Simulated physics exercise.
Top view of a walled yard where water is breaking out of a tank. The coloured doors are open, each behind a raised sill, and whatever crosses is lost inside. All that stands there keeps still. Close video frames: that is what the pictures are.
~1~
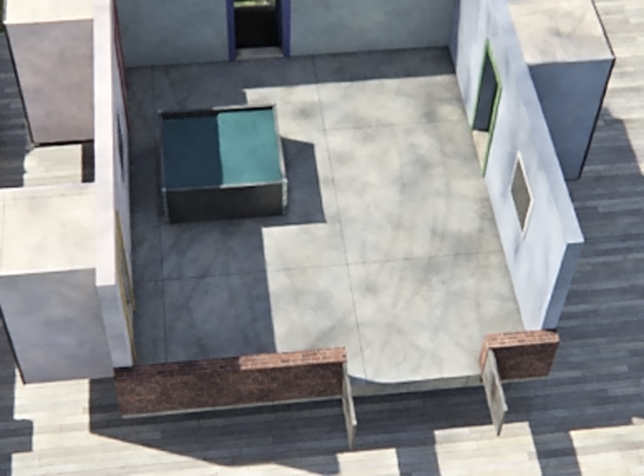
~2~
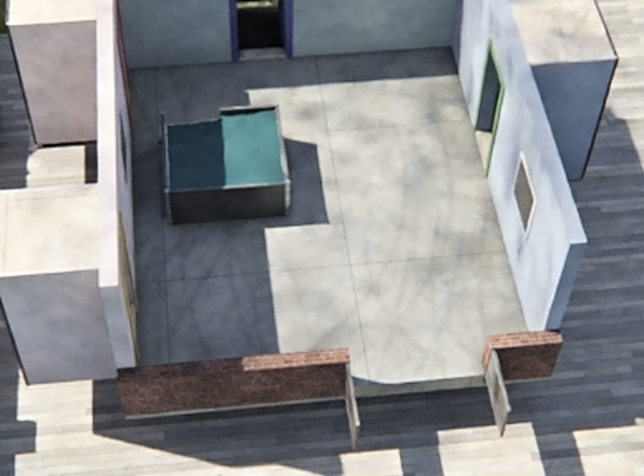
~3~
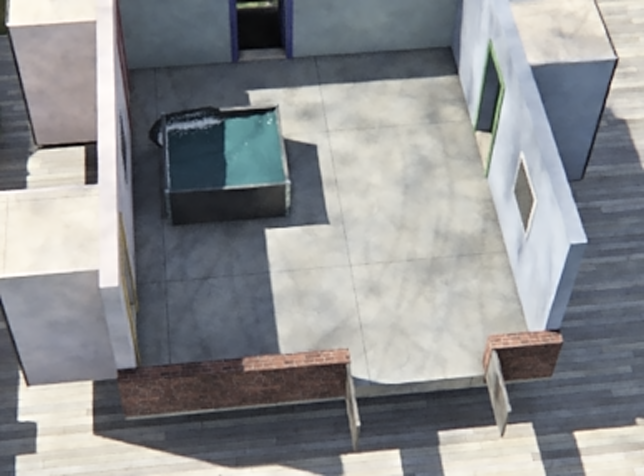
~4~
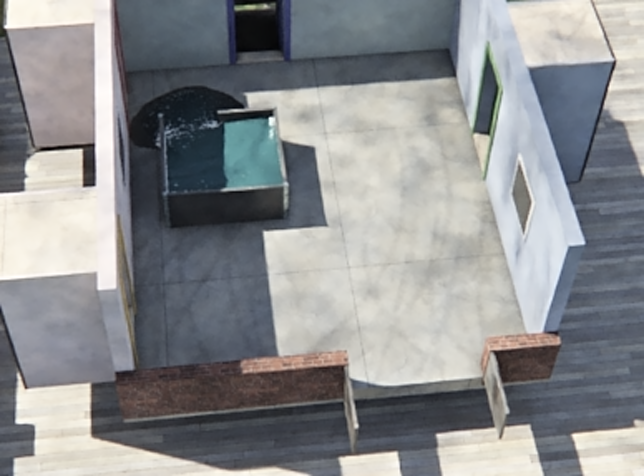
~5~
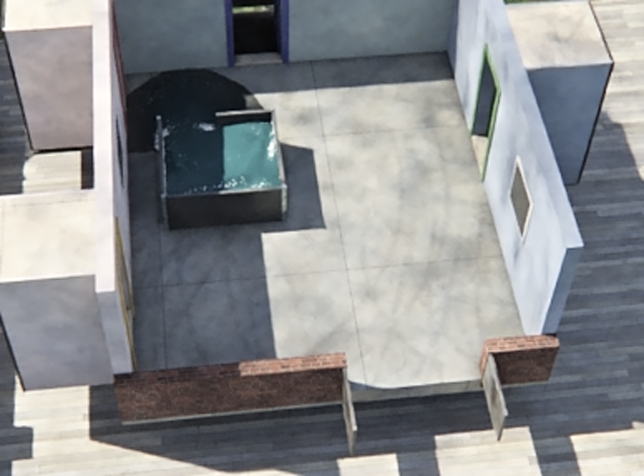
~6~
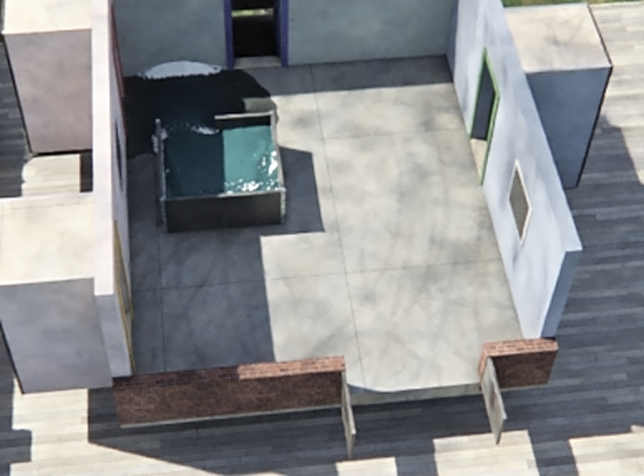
Water in a square tank inside a walled yard sat still, then poured out over the far side and spread across the floor as a dark, widening puddle, reaching the back wall beside the open doorway.
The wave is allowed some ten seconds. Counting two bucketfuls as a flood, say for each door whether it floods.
My prediction: Yellow door: No more than two buckets. Blue door: More than two buckets. Red door: More than two buckets. Green door: No more than two buckets.
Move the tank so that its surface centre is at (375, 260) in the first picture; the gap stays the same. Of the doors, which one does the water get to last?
The door marked yellow.
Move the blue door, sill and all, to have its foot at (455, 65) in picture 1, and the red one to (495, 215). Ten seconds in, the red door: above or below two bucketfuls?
Well, the way I see it, the red door stays short of the threshold.
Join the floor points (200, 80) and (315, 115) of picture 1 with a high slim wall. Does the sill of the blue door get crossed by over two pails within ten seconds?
Blue door: Undershoots.
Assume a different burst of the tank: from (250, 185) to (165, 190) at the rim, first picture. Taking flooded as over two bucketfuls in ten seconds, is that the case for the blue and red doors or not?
The blue remains below and the red remains below.
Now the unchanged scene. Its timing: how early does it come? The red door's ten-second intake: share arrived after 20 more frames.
Something like 55 in a hundred.
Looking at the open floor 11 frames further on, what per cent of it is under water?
The answer is around 15 per cent.
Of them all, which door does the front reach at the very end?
The yellow one.
A moment on, water covers 15 % of the floor; the yellow door not reached, the blue door under two buckets in, the red door over two buckets in, the green door not reached.
Next, water covers 15 % of the floor; the yellow door not reached, the blue door over two buckets in, the red door far over two buckets in, the green door not reached.
Then, water covers 35 % of the floor; the yellow door not reached, the blue door far over two buckets in, the red door far over two buckets in, the green door not reached.
Later, water covers 55 % of the floor; the yellow door wet at the sill, nothing in, the blue door far over two buckets in, the red door far over two buckets in, the green door wet at the sill, nothing in.
In the end, water covers 90 % of the floor; the yellow door wet at the sill, nothing in, the blue door far over two buckets in, the red door far over two buckets in, the green door wet at the sill, nothing in.
